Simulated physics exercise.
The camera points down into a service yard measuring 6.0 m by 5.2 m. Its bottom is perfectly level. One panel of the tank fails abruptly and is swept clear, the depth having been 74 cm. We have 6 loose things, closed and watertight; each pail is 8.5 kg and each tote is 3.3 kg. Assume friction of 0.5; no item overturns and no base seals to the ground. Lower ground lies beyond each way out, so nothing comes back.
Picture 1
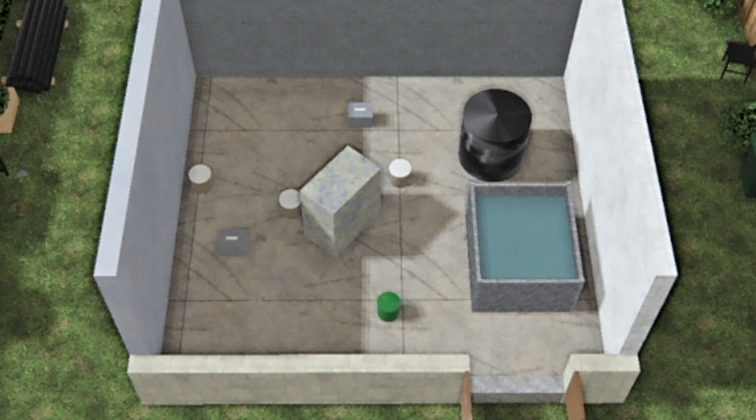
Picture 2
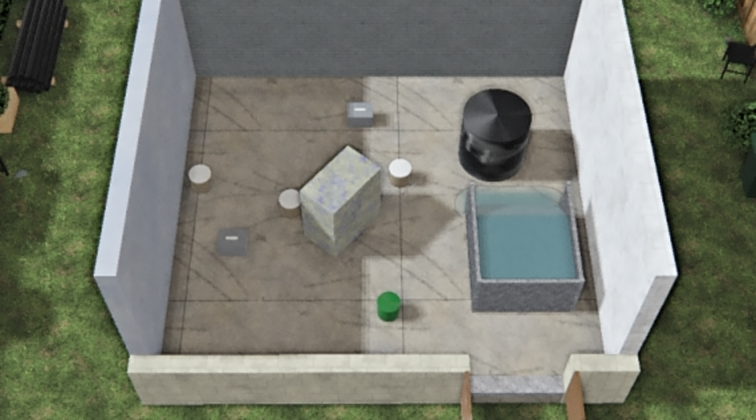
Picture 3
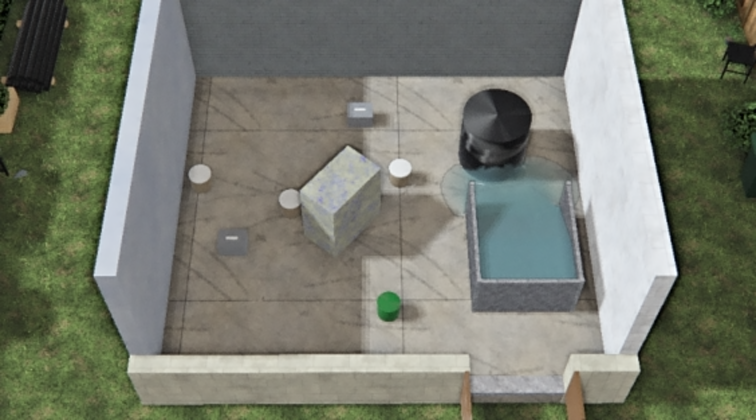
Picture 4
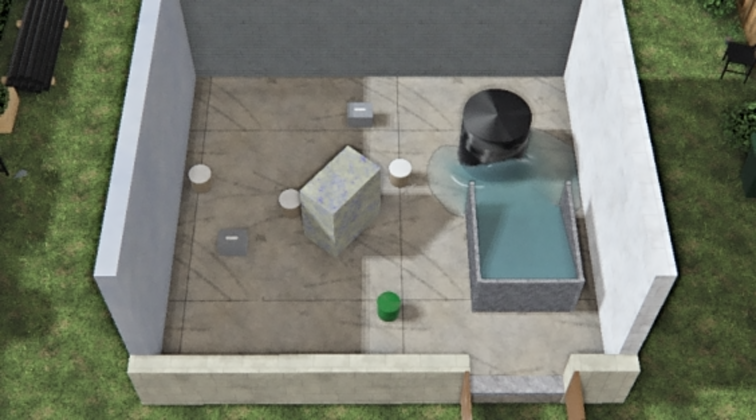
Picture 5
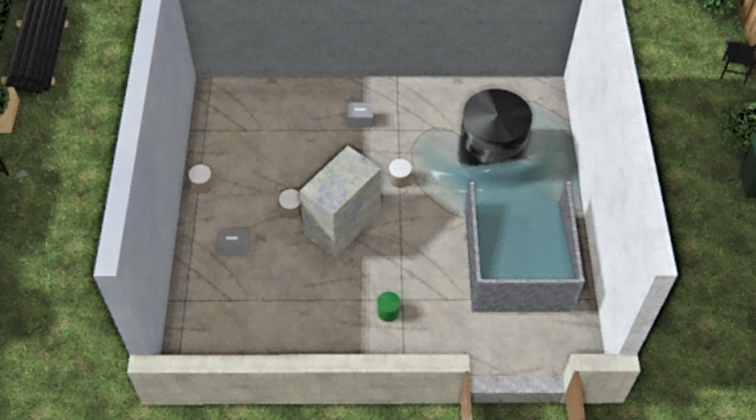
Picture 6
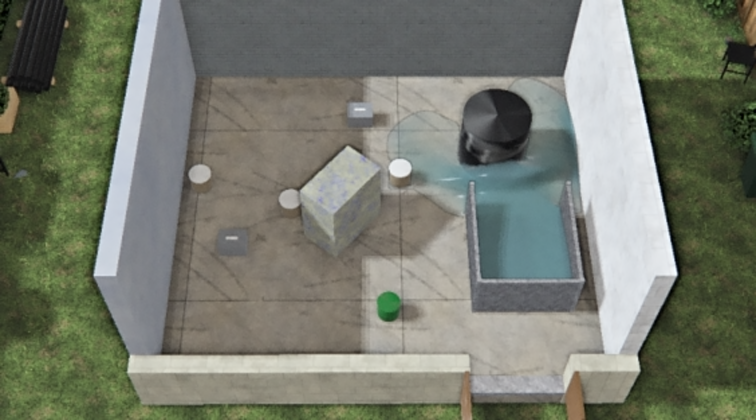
Walled service yard seen from above, water pouring from the back of a square tank and spreading around a black cylinder.
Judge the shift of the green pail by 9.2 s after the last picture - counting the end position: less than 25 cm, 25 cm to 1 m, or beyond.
When it settles, the green pail sits nearly where it was.
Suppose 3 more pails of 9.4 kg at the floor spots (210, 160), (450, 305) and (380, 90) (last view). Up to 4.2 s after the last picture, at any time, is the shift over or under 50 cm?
Listed order gives above the limit, within the limit, above the limit.
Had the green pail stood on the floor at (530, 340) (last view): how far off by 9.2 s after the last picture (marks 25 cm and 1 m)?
Outcome: It sits still.
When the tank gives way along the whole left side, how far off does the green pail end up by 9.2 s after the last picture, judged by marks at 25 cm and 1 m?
I'd say the green pail gets swept off.
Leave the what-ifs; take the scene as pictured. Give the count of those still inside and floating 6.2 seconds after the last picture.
Total: 1.
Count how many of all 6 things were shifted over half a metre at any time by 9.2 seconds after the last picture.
It works out to 4.
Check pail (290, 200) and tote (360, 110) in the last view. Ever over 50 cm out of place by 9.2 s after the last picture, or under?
First one stayed inside, second one went too far.
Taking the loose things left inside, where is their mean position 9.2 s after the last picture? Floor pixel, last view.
The average lands around (280, 226).
Then, 1.2 s after the last picture the green pail is near (389, 302), 0.0 m from its start, aground; 0 of 6 are out; 1 afloat.
Then, 3.8 s after the last picture the green pail is near (389, 302), 0.0 m from its start, aground; 0 of 6 are out; 1 afloat.
Then, 6.2 s after the last picture the green pail is near (389, 302), 0.0 m from its start, aground; 0 of 6 are out; 1 afloat.
Then, 9.2 s after the last picture the green pail is near (389, 302), 0.0 m from its start, aground; 0 of 6 are out; 2 afloat.
